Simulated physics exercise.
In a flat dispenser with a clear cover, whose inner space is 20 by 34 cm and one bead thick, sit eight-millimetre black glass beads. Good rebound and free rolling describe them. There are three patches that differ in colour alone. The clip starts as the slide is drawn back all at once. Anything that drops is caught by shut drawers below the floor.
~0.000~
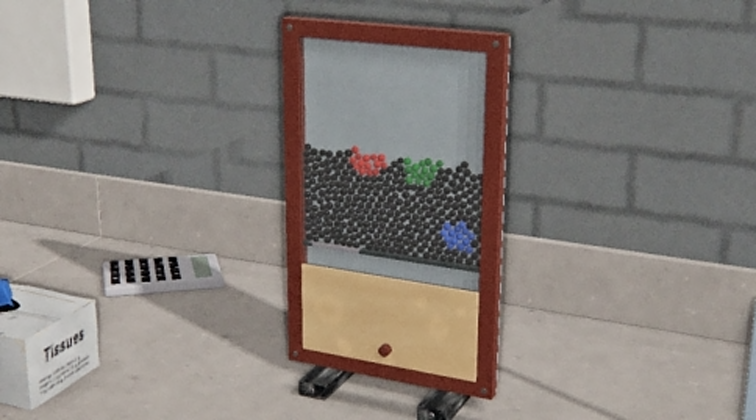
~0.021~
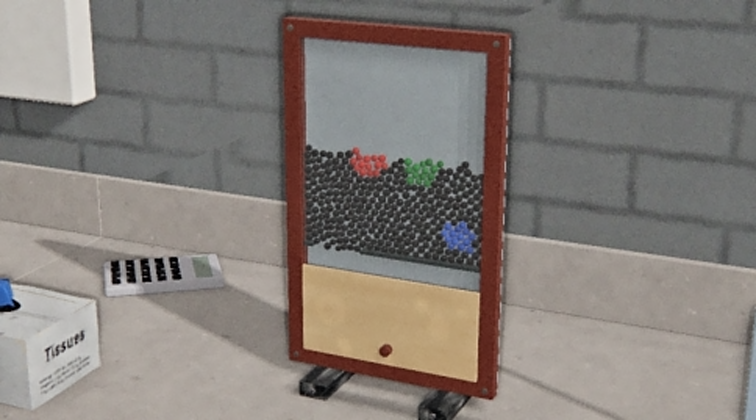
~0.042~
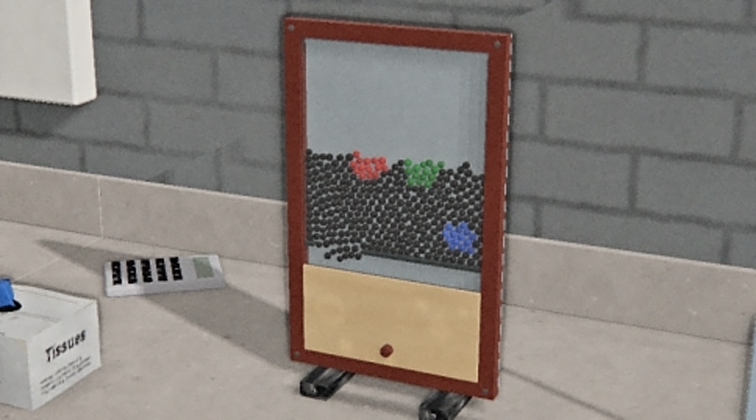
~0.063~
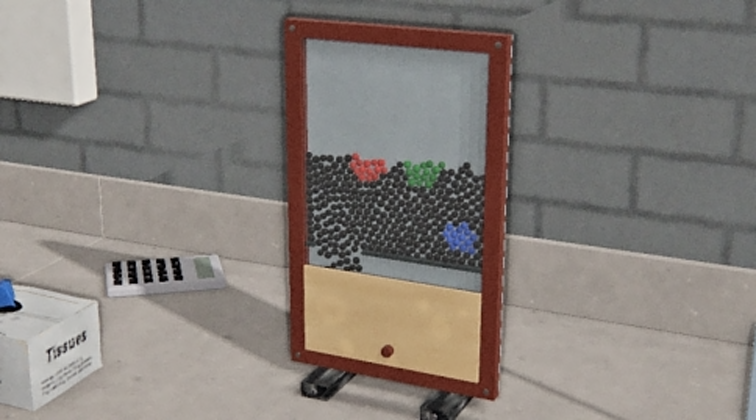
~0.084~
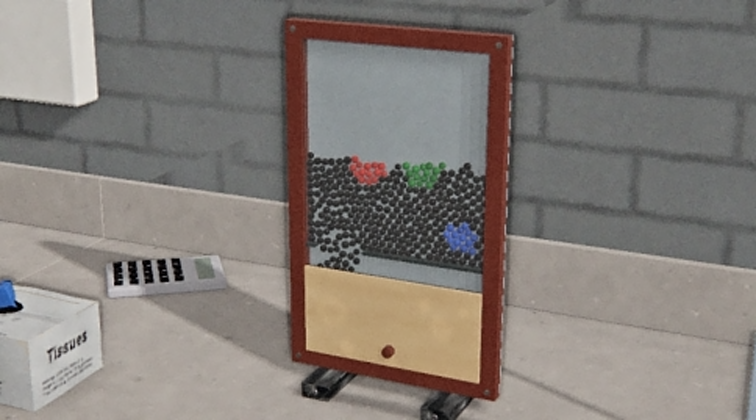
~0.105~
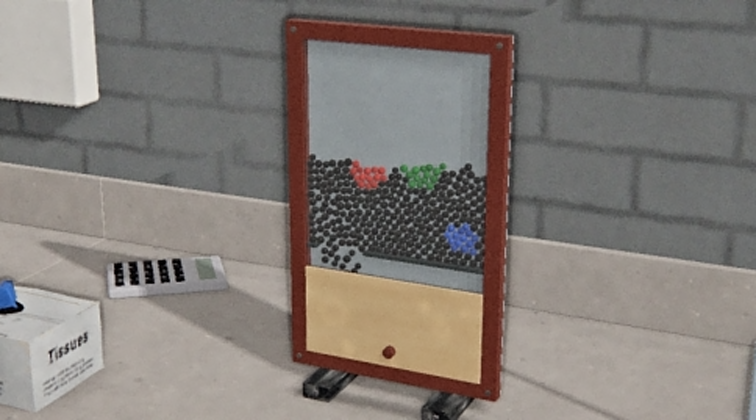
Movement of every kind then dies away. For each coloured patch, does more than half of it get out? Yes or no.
For the red patch yes, for the blue patch no, and for the green patch yes.
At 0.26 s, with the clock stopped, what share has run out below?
About 30 %.
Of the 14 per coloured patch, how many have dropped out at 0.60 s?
The red patch has 14 out, the green patch 4, the blue patch 0.
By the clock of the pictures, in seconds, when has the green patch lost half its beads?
Time: Close to 0.6 s.
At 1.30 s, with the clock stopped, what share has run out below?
Something like 75 in a hundred.
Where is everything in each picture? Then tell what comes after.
The first frame shows about 330 beads; beads centred (393, 207); red patch (367, 163); green patch (422, 171); blue patch (458, 237); slide (310, 243) to (365, 251).
The second frame shows beads centred (394, 208); 2 out.
The third frame shows beads centred (395, 208); 7 out.
The fourth frame shows beads centred (396, 209); 15 out.
The fifth frame shows beads centred (397, 210); 25 out.
The sixth frame shows beads centred (398, 211); 31 out; red patch (368, 176); green patch (423, 176); blue patch (461, 239).
By 0.26 s, 30 % are out; out of 14, red 0, green 0, blue 0.
By 0.60 s, 55 % are out; out of 14, red 14, green 5, blue 0.
By 1.30 s, 75 % are out; out of 14, red 14, green 14, blue 0.
Settled by 3.1 s, 85 % are out; out of 14, red 14, green 14, blue 0; half out at red 0.39 s, green 0.65 s, blue never.
